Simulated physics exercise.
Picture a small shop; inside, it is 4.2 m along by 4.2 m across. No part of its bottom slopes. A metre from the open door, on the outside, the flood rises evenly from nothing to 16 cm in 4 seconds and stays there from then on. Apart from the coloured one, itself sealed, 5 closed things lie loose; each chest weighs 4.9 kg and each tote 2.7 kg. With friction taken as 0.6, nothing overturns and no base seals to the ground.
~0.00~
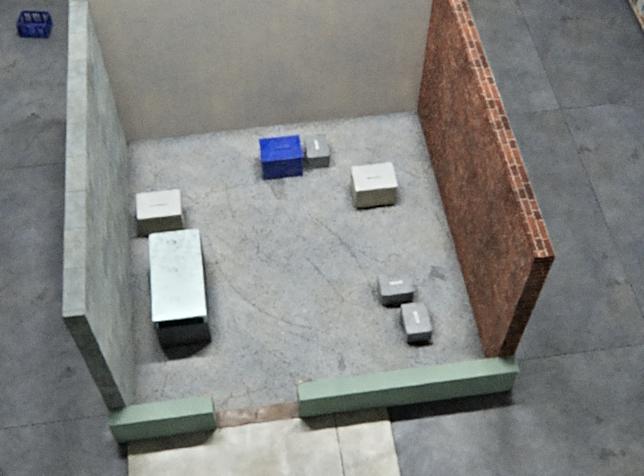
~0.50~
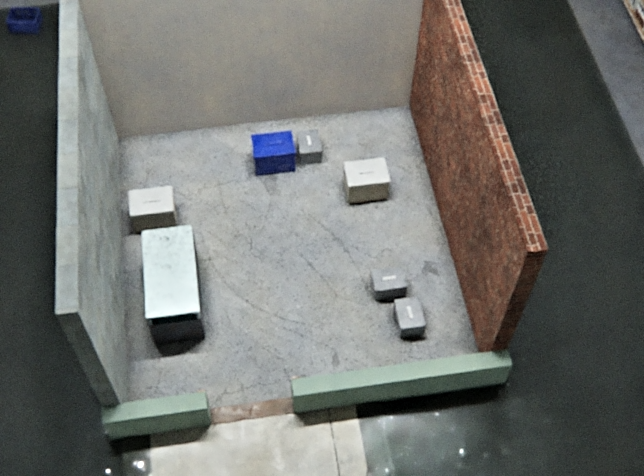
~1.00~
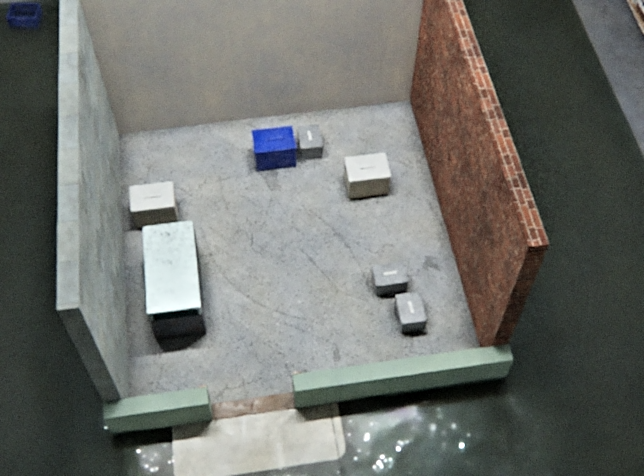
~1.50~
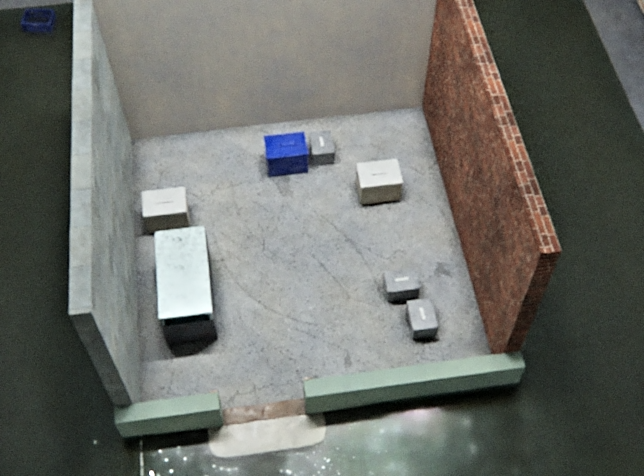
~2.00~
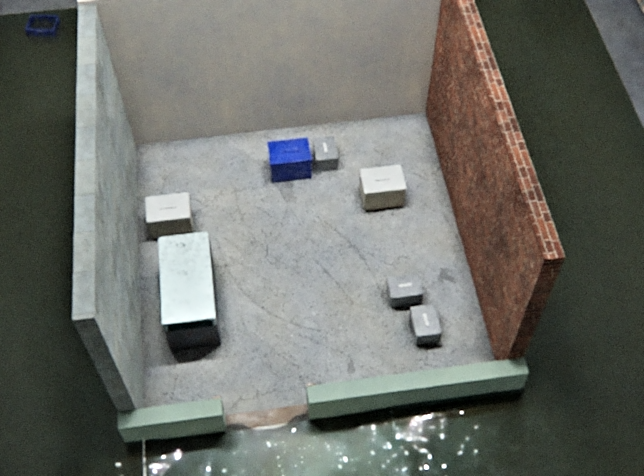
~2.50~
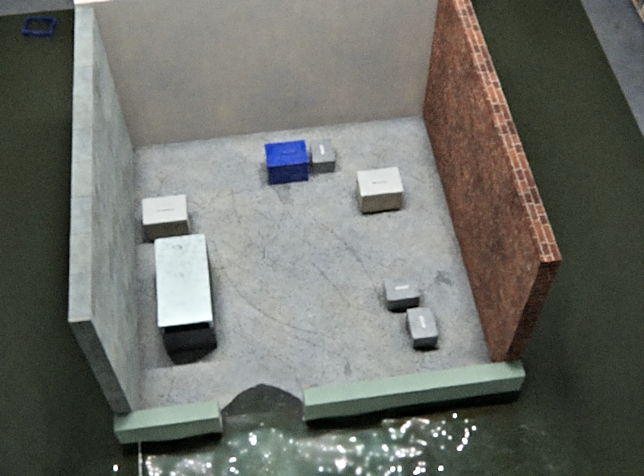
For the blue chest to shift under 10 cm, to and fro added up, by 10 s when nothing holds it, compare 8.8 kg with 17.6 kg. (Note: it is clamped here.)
Expect only the larger amount to be sufficient.
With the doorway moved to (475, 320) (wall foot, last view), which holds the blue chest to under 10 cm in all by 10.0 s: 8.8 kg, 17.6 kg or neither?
Answer: The lower mass works.
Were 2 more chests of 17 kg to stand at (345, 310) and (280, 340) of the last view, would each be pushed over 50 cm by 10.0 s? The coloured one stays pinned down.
Order as asked: Stays within / goes beyond.
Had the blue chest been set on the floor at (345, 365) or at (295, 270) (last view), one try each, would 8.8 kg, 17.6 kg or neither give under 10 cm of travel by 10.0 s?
Result, try 1: Both pass; try 2: Heavy passes, light fails.
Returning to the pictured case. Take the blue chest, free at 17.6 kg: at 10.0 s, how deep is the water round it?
Something like 4 centimetres.
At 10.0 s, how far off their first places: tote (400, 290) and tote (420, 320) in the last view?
Shifts: 0 cm / 0 cm.
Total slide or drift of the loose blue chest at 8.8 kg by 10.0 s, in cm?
It would cover some 100 cm all told.
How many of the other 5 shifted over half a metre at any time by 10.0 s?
The number is 2.
After 3.5 s the blue chest would be 0 cm from its start with 8.8 kg and 0 cm from its start with 17.6 kg; 0 cm of water round it then.
After 4.5 s the blue chest would be 0 cm from its start with 8.8 kg and 0 cm from its start with 17.6 kg; 0 cm of water round it then.
After 7.0 s the blue chest would be 21 cm from its start with 8.8 kg and 0 cm from its start with 17.6 kg; 3 cm of water round it then.
After 10.0 s the blue chest would be 83 cm from its start with 8.8 kg and 0 cm from its start with 17.6 kg; 4 cm of water round it then.
